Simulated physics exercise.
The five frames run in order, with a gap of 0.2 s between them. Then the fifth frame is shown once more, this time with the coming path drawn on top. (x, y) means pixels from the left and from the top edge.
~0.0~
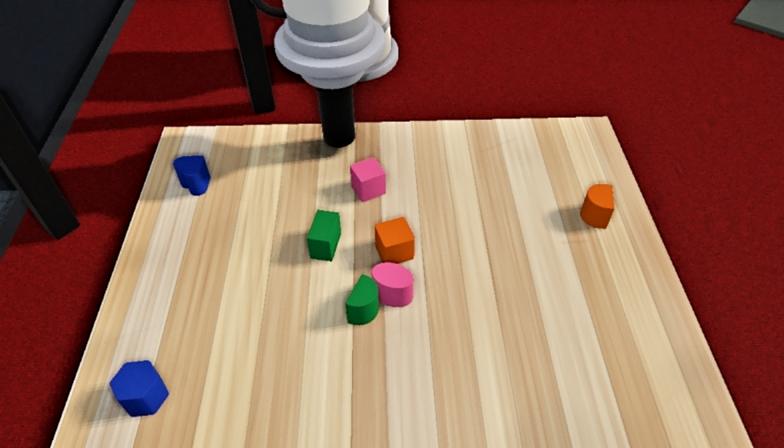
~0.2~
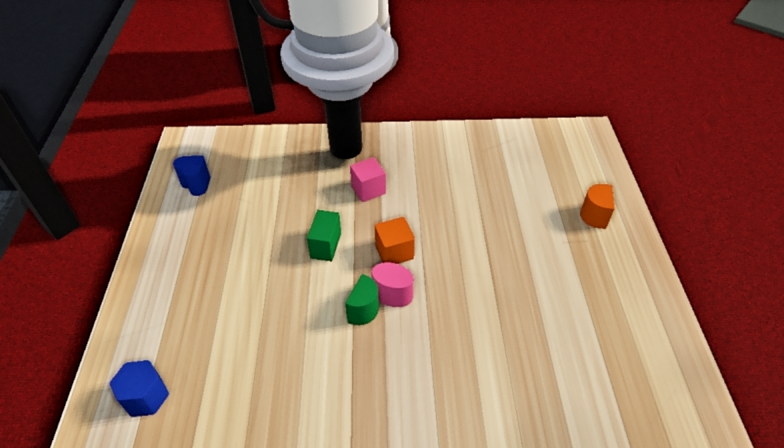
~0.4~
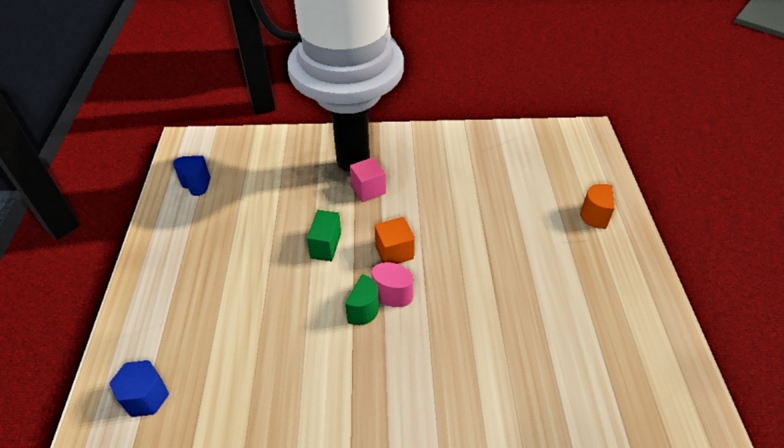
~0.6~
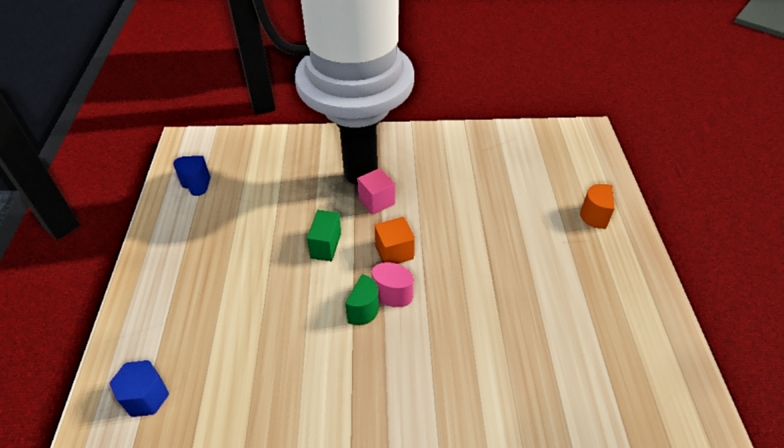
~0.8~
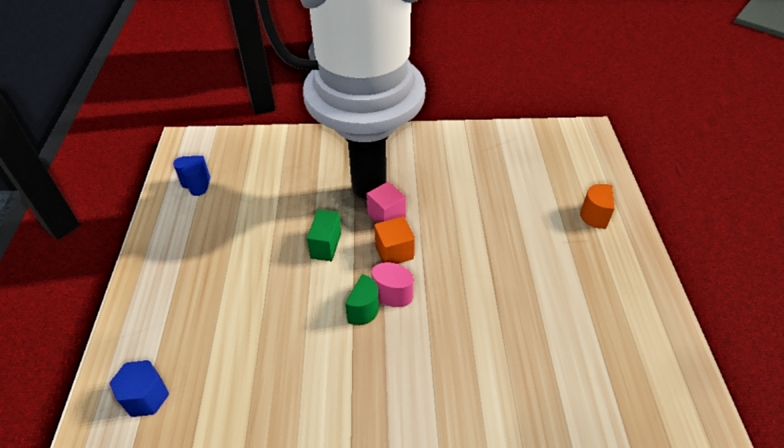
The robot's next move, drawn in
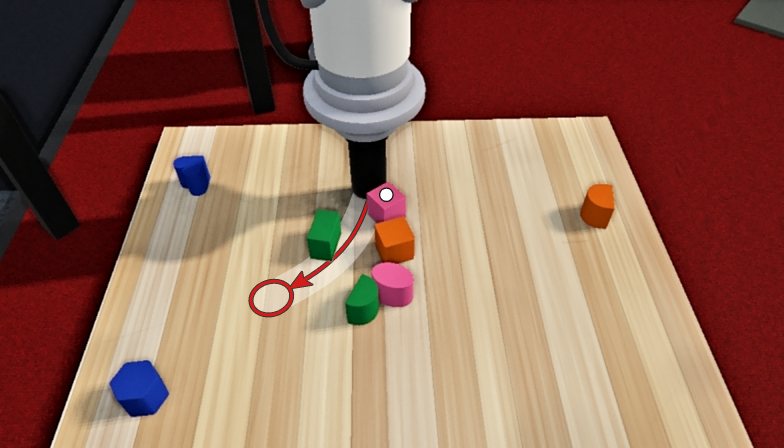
Robot arm with a black rod moving forward over a wooden table, pushing a pink cube toward an orange block.
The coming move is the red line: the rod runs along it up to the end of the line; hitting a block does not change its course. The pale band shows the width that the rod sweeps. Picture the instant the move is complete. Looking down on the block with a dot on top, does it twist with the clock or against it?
It is turned anticlockwise.
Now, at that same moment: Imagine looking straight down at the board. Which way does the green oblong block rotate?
The sense of turning is clockwise.
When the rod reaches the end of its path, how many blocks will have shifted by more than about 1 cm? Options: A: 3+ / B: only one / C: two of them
I'll go with C - two of them.
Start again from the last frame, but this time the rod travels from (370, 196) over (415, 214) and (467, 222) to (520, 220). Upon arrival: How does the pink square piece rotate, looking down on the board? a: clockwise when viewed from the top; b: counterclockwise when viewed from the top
a.
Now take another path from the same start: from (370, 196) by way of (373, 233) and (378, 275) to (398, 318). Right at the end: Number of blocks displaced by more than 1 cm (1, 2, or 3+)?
Three or more blocks.
Drawn move, from (370, 196) via (354, 233) and (321, 269), ending at (271, 298); the dot is on the pink square piece.
What follows on the original path. One third of the way, rod (353, 226); green oblong block (316, 231); pink square piece (392, 207), turned 35° anticlockwise; orange square piece (397, 233).
Two thirds of the way, rod (319, 261); green oblong block (274, 254), turned 55° clockwise; pink square piece (392, 207), turned 35° anticlockwise; orange square piece (397, 233).
At the end, rod (269, 290); green oblong block (232, 261), turned 120° clockwise; green half-round block still; pink square piece (392, 207), turned 35° anticlockwise; orange square piece (397, 233).
